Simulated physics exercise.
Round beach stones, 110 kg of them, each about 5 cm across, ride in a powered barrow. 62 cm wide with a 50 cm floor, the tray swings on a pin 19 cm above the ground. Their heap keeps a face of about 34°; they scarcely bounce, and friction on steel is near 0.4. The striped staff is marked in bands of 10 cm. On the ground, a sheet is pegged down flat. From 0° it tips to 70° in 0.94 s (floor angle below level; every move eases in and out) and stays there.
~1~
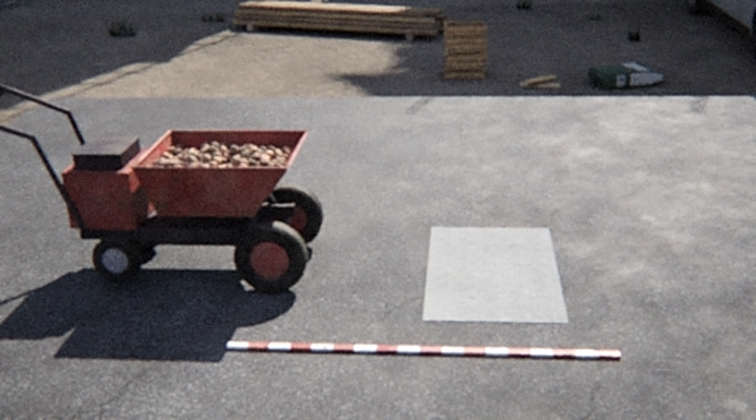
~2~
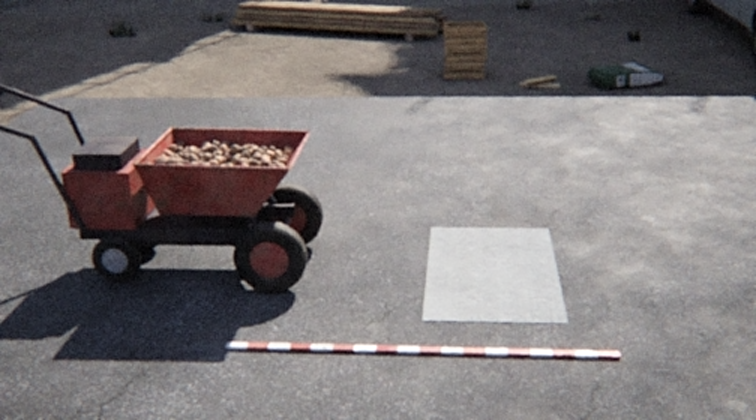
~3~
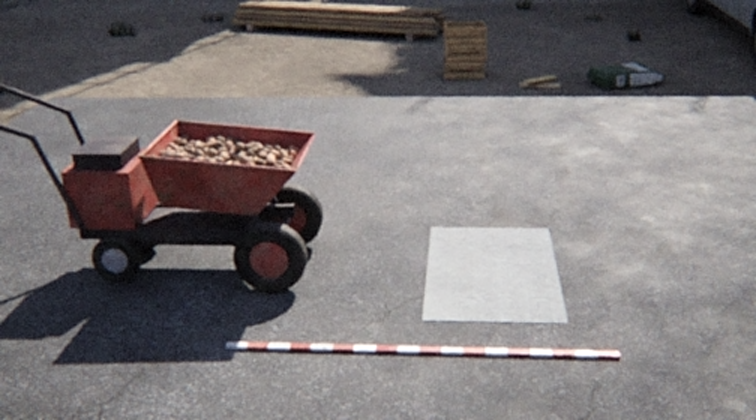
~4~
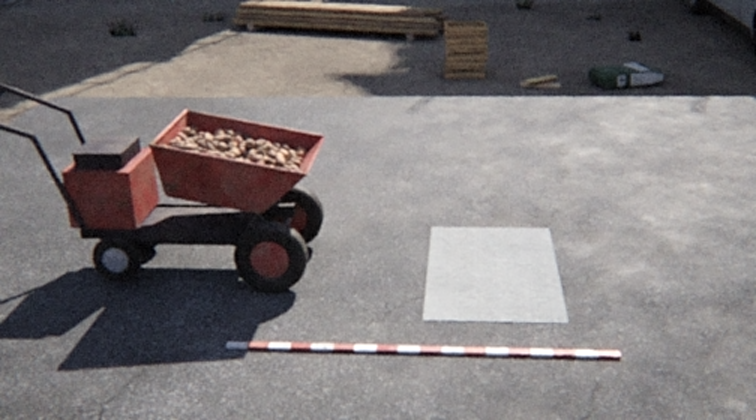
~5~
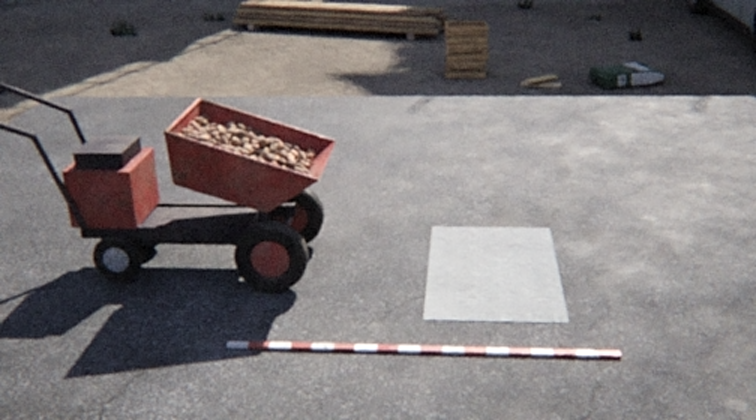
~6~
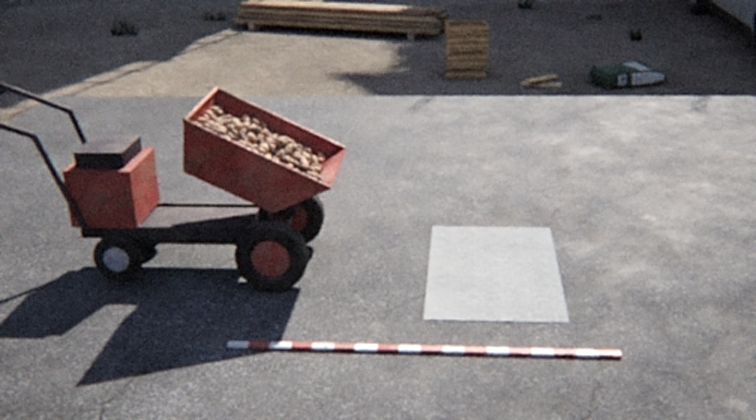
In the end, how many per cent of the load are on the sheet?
Roughly 45 per cent ends up on the sheet.
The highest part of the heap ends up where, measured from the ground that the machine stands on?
Height: About 16 cm above ground level.
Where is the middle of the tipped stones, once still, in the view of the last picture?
At about pixel (434, 265) in the last view.
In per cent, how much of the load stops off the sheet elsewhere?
10 per cent or so.
A little later the floor is at 59°; 100 % in the tray; the foremost stones are at (364, 208).
Then the floor is at 70°; 58 % in the tray, 30 % short of the sheet, 12 % on the sheet; the foremost stones are at (457, 268).
Later still the floor is at 70°; 19 % in the tray, 35 % short of the sheet, 43 % on the sheet, 3 % off the sheet elsewhere; the foremost stones are at (580, 280).
In the end the floor is at 70°; 0 % in the tray, 46 % short of the sheet, 46 % on the sheet, 8 % off the sheet elsewhere; the foremost stones are at (724, 286).
